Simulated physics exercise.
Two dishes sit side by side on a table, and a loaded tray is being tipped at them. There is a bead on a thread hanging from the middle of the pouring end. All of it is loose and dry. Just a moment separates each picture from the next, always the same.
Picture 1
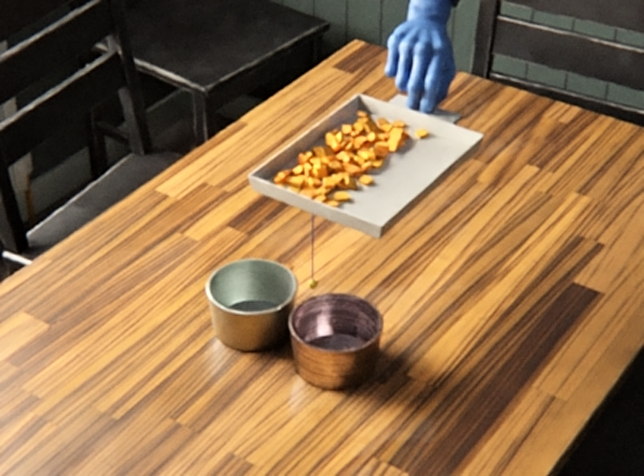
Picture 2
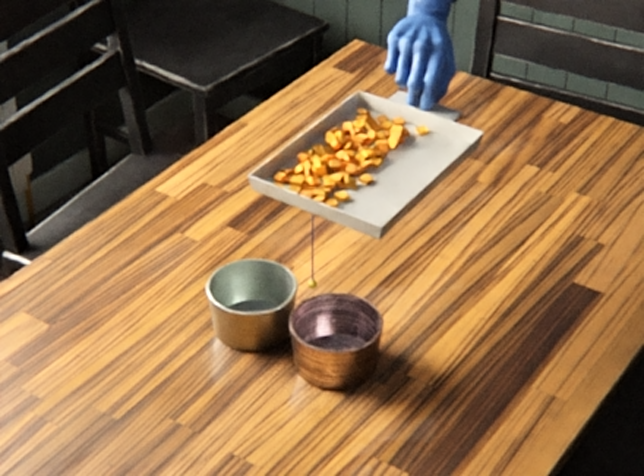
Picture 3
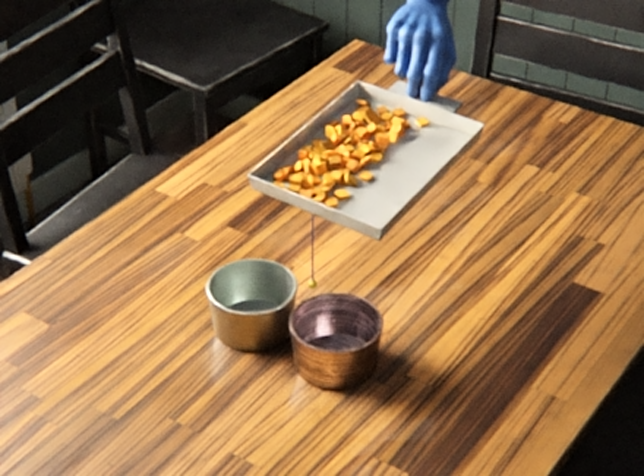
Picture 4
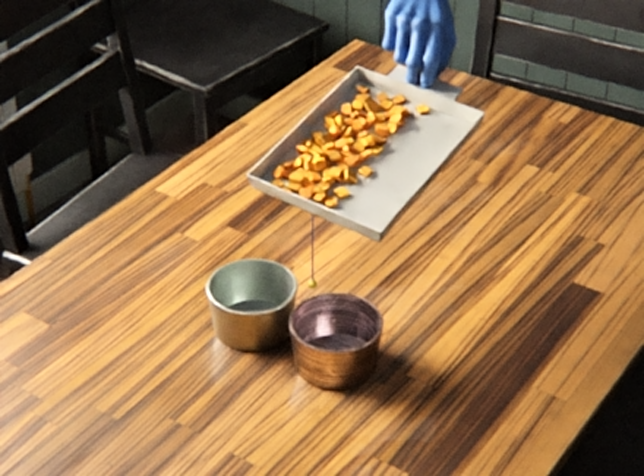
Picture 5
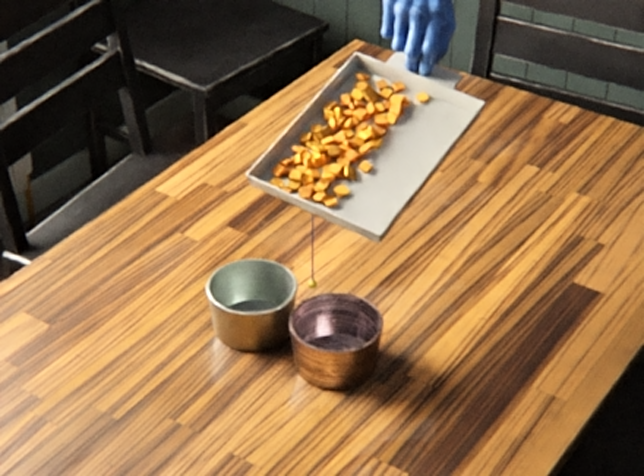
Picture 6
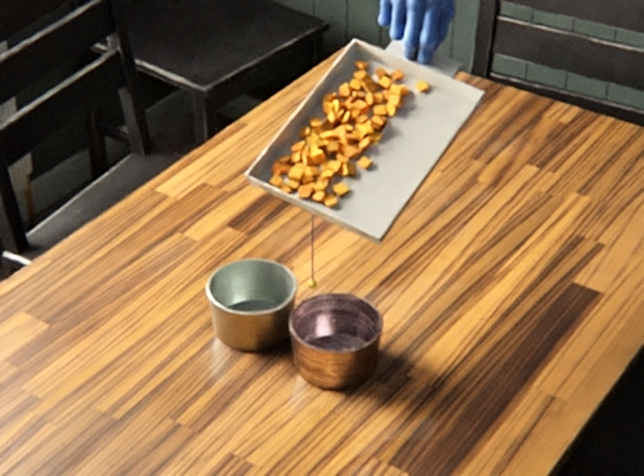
At a wooden table, a blue-gloved hand gradually raised the far end of a pale tray of small orange pieces, tilting it toward two small round dishes while the pieces stayed on it.
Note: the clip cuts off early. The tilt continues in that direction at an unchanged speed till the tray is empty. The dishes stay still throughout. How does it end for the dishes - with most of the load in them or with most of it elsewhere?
With most in them.
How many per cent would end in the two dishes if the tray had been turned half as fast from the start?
That comes out at roughly 70 per cent.
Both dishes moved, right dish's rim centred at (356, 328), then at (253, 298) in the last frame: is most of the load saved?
The pair would catch the greater share the first time and the lesser share the second time.
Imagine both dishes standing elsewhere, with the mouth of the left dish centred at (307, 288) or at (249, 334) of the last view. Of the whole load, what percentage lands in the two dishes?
Roughly 30% first, roughly 30% second.
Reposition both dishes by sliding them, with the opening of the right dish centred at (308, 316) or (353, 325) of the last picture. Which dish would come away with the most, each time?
Try 1: The rightmost dish; try 2: The rightmost dish.
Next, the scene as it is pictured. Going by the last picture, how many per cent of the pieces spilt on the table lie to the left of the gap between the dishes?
Some 50 per cent.
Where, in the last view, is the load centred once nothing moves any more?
Near (330, 367), more or less.
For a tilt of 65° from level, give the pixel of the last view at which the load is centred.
(326, 199).
Shortly afterwards, tray tipped steeply; all but a few on the tray; only a few in the air.
Next, tray tipped past a quarter turn; near half on the tray; near a third in the right dish; only a few in the left dish; a little outside both; a little in the air.
Some moments later, tray tipped past a quarter turn; near two thirds in the right dish; only a few in the left dish; near a third outside both.
In the end, tray tipped past a quarter turn; near two thirds in the right dish; only a few in the left dish; near a third outside both.
